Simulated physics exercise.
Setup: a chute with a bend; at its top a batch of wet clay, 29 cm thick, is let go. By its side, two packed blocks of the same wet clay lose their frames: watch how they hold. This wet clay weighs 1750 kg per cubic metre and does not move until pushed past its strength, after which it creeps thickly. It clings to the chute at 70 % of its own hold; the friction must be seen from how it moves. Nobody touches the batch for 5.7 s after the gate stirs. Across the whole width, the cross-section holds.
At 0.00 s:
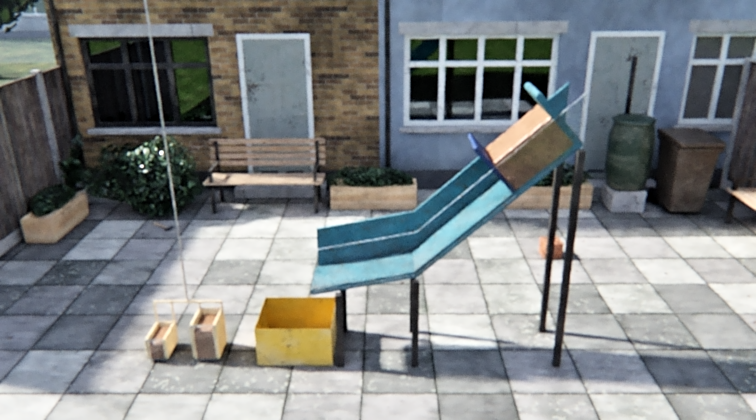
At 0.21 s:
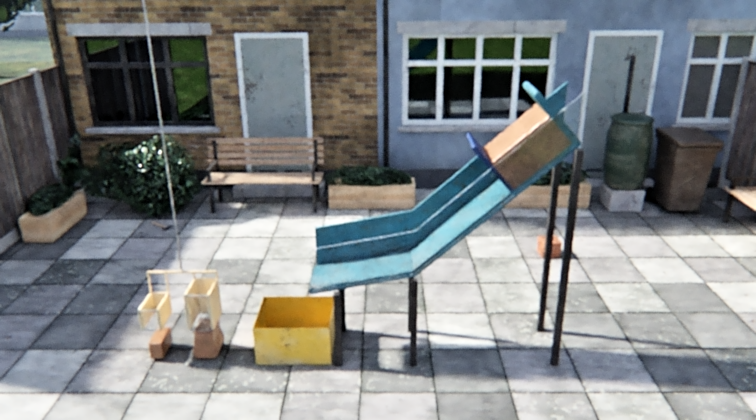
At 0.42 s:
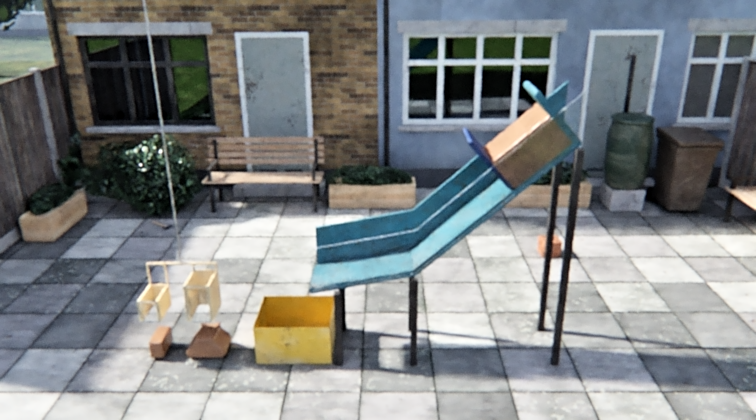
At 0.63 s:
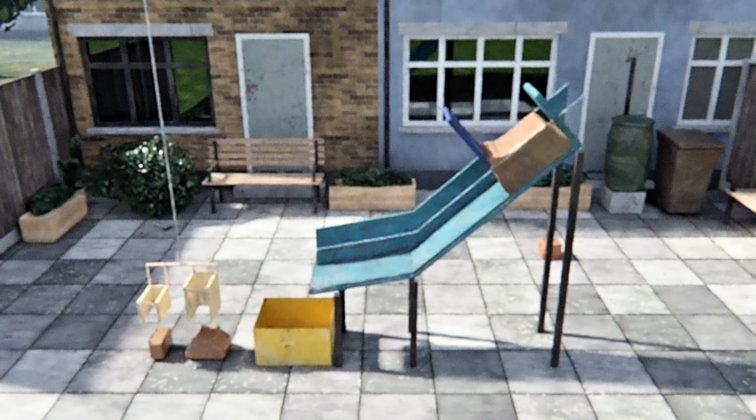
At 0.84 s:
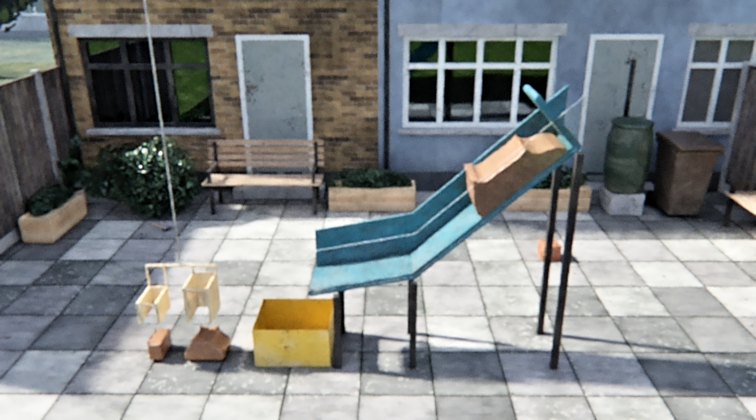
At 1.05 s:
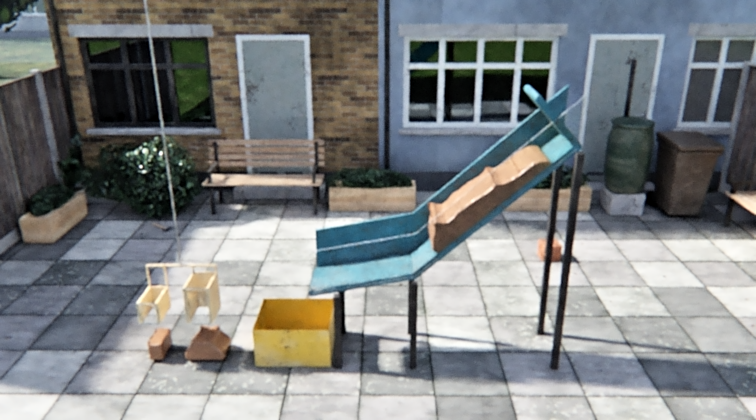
In this clip, two pale open molds lift off small brown clay blocks beside a yellow box, and the larger block slumps; then a blue gate rises on a bent blue chute and brown clay slides thickly down its slope.
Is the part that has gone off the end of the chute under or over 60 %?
When it's all done, the figure sits beneath 60 %.
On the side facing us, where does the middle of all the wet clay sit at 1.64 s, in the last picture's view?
Estimated pixel: (370, 272).
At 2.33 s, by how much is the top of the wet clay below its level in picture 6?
Around 86 centimetres, give or take.
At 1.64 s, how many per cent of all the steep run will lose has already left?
The value is close to 80 %.
After 1.64 s, 23 % is on the steep run, 77 % on the flatter one and 0 % past the end.
After 2.33 s, 4 % is on the steep run, 58 % on the flatter one and 38 % past the end.
After 3.03 s, 4 % is on the steep run, 57 % on the flatter one and 39 % past the end.
After 3.72 s, 4 % is on the steep run, 57 % on the flatter one and 39 % past the end.
After 6.11 s, 4 % is on the steep run, 57 % on the flatter one and 39 % past the end.
